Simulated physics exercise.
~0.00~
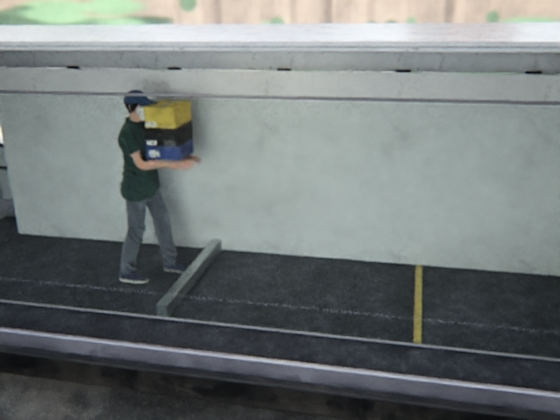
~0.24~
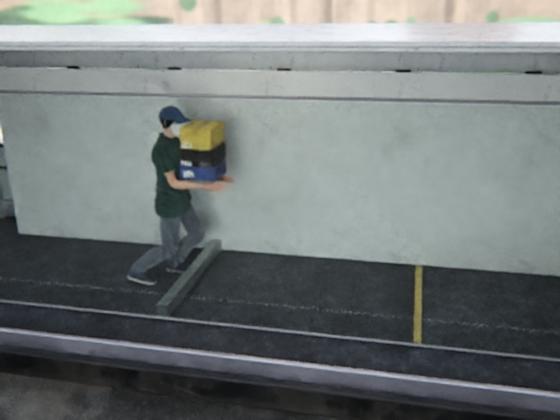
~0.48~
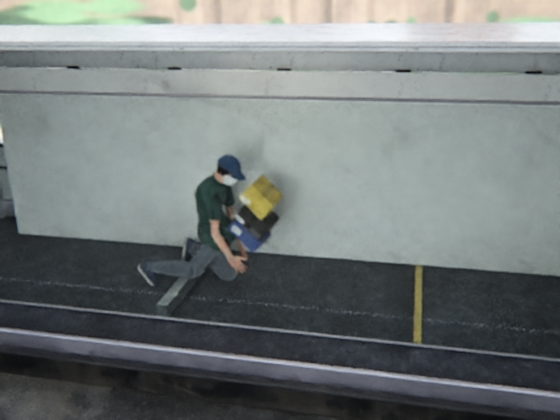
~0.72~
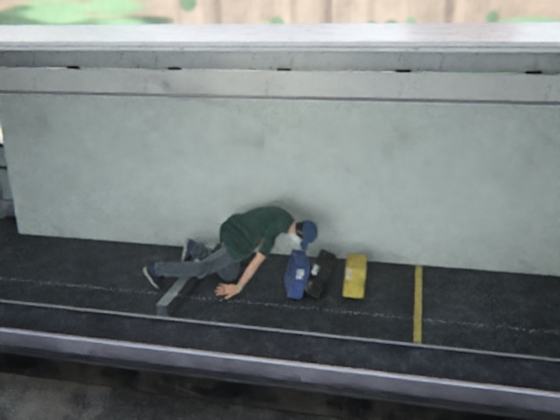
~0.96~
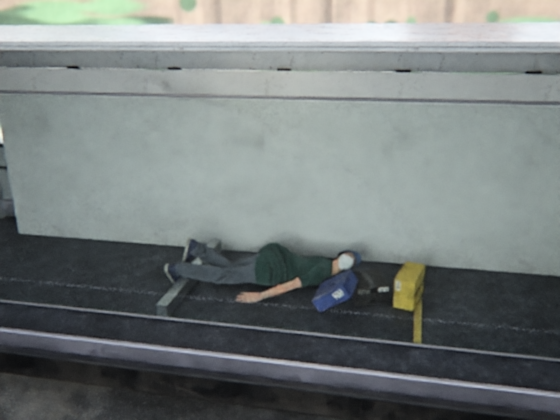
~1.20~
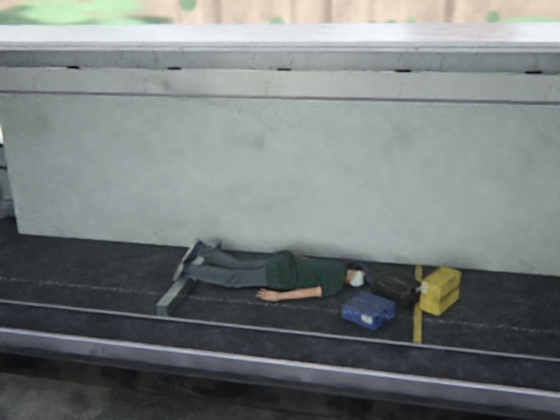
A person in a cap, mask and dark green shirt stands at the left of a dark floor before a pale wall, seen from the side and slightly above, holding a stack of yellow, black and blue boxes. A low grey rail lies at their feet, and a yellow line crosses the floor farther right. The person lurches right, trips over the rail and pitches forward as the stack tips and tumbles. The boxes land and slide right while the person falls flat. The yellow box ends past the line, with the black and blue ones and the person's head short of it.
